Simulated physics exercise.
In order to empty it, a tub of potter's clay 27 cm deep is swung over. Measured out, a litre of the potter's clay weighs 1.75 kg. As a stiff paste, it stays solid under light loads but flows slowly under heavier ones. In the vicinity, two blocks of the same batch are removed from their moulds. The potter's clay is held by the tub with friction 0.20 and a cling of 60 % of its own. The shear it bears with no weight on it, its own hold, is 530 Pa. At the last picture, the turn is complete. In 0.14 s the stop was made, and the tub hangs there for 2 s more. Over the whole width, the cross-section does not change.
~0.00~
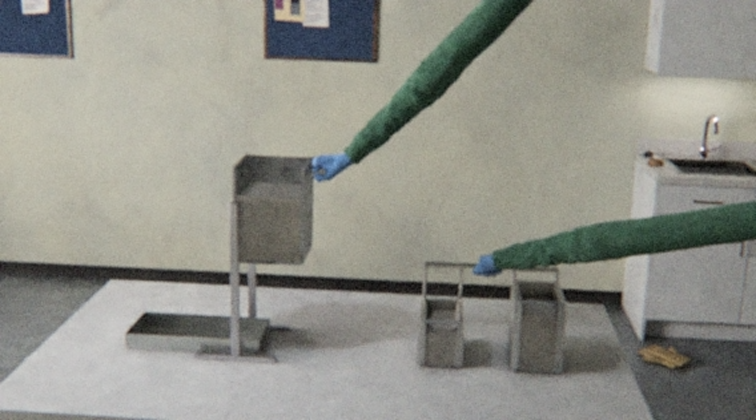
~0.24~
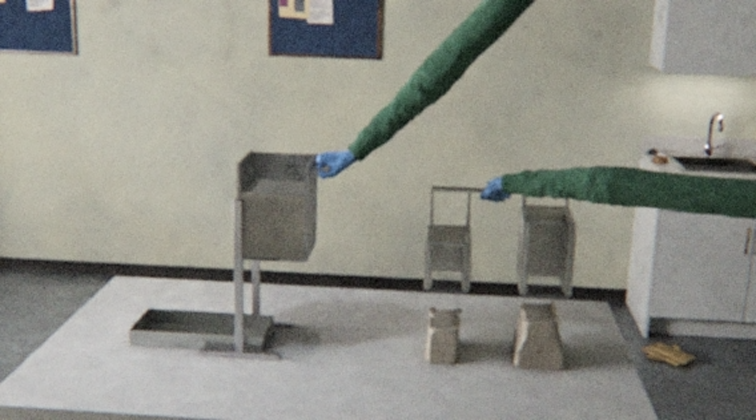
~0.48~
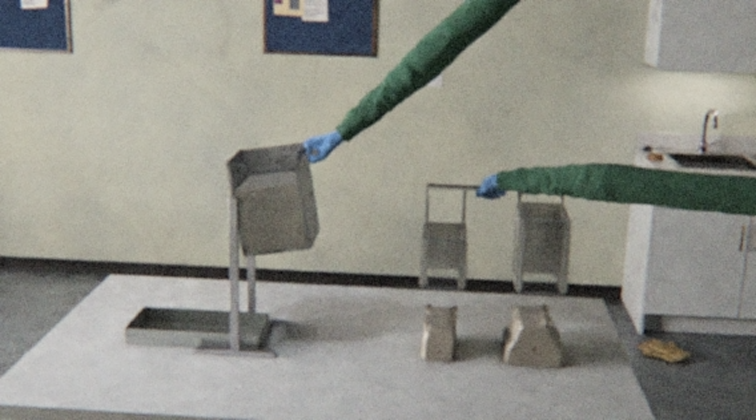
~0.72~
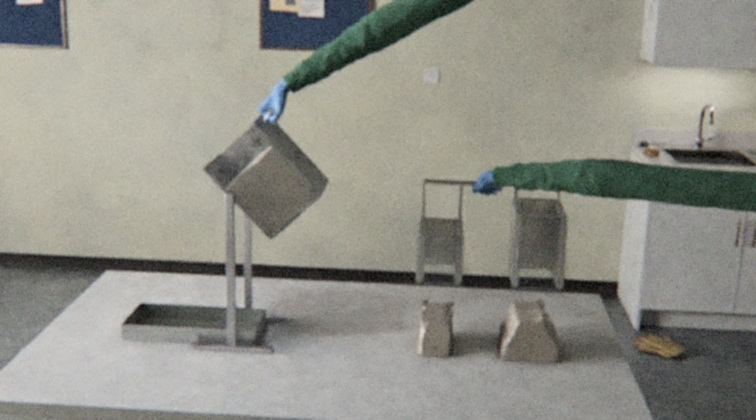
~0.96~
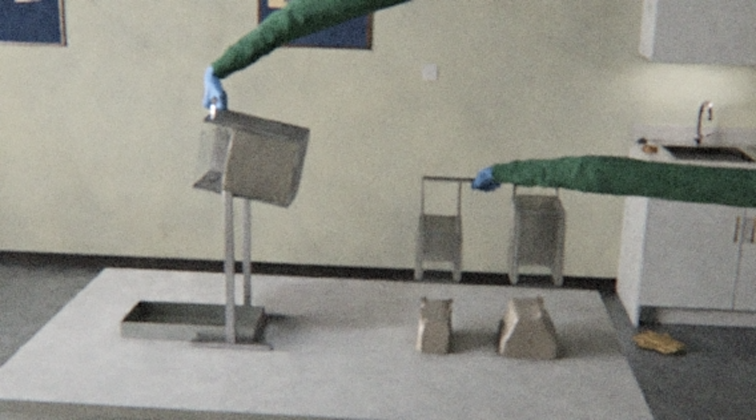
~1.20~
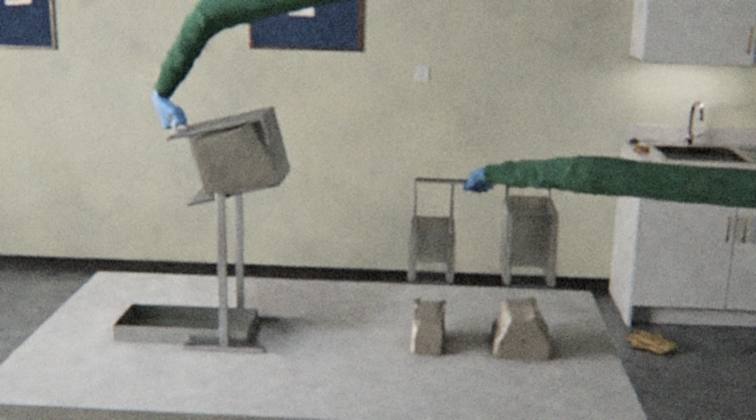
Green-sleeved arms lifting paired moulds off two grey clay blocks, the right one slumping, then turning a raised tub over leftward.
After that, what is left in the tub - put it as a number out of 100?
It works out at about 47 in every hundred.
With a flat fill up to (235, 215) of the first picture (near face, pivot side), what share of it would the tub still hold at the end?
It would be close to 60 percent.
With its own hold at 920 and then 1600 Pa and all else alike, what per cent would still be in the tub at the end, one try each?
The two runs give near 100 % and near 100 % respectively.
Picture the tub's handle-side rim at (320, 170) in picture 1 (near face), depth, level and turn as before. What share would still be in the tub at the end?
The tub would end up holding some 40 % of it.
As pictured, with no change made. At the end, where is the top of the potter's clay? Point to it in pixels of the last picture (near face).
On the near face, the top ends up close to (267, 162).
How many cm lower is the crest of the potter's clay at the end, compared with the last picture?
The top ends up some 10 cm below its level in the last picture.
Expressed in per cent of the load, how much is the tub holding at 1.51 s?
Around 70 per cent.
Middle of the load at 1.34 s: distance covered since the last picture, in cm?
Roughly 5 cm.
After 1.34 s, the tub is at 105 degrees and holds 99 %.
After 1.51 s, the tub is at 105 degrees and holds 68 %.
After 1.68 s, the tub is at 105 degrees and holds 54 %.
After 1.85 s, the tub is at 105 degrees and holds 50 %.
After 3.20 s, at the end, the tub is at 105 degrees and holds 47 %.
